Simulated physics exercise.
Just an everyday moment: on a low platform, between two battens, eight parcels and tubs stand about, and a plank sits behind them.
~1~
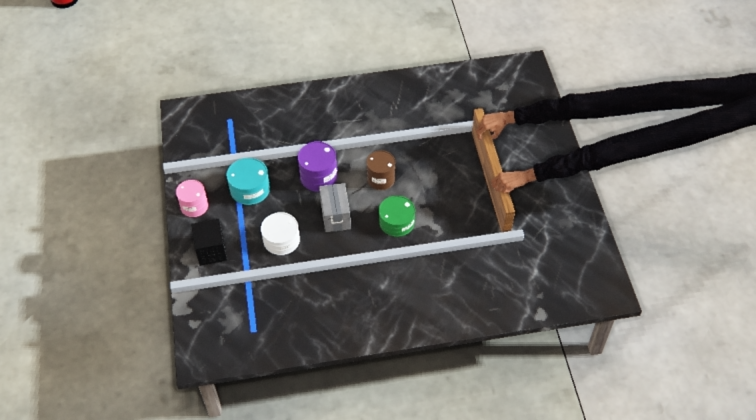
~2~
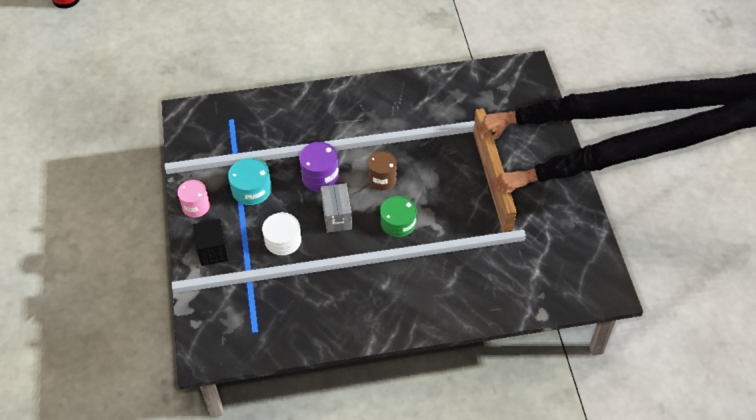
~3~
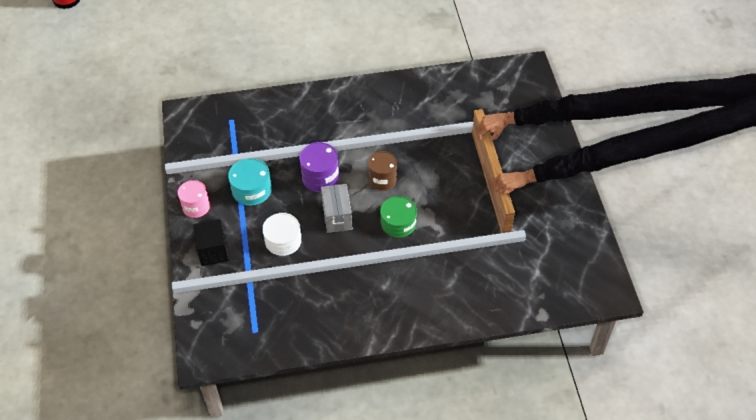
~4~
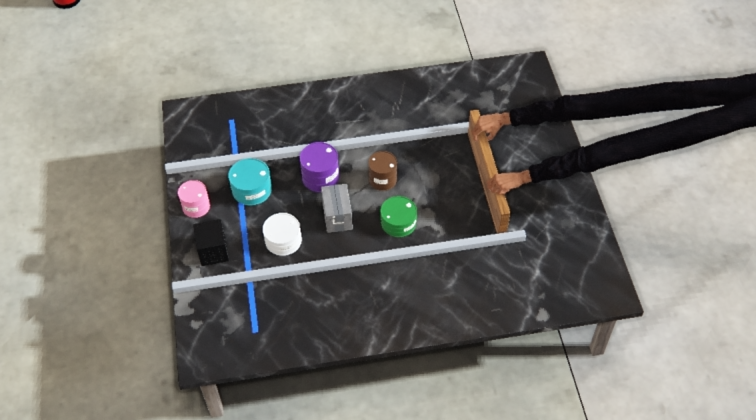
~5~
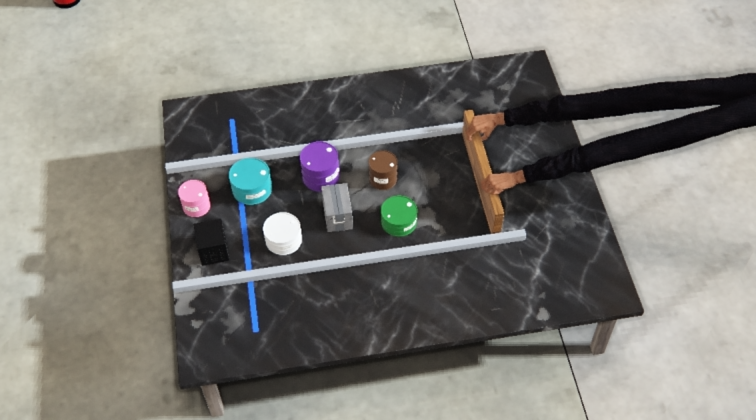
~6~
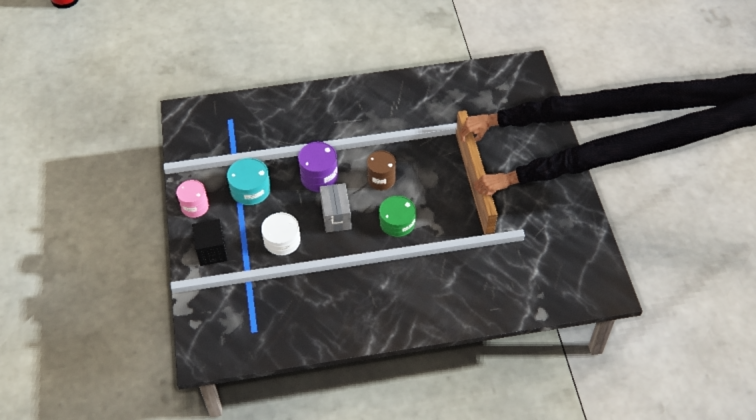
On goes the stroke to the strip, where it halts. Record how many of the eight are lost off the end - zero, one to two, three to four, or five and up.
Lost off the end: One to two.
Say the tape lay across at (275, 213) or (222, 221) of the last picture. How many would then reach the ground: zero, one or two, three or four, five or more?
Taking the two places as listed: None at all, then just one or two.
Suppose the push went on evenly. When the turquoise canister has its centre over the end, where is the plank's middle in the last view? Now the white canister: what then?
Turquoise canister over the end: About (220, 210). White canister over the end: About (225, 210).
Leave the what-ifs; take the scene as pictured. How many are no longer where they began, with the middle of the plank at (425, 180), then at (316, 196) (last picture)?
Tally: First 0; then 6.
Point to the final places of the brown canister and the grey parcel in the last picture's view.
In order, first (224, 199), then (210, 226).
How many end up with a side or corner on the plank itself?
My count gives 3.
Soon after, none off yet; pink canister at rest near (193, 199); black crate at rest near (210, 243); turquoise canister at rest near (249, 181).
Then, none off yet; pink canister at rest near (193, 199); black crate moved a little near (203, 244); turquoise canister moved a little near (225, 185).
By the end, the number that fall off is one or two; fallen, black crate and pink canister.
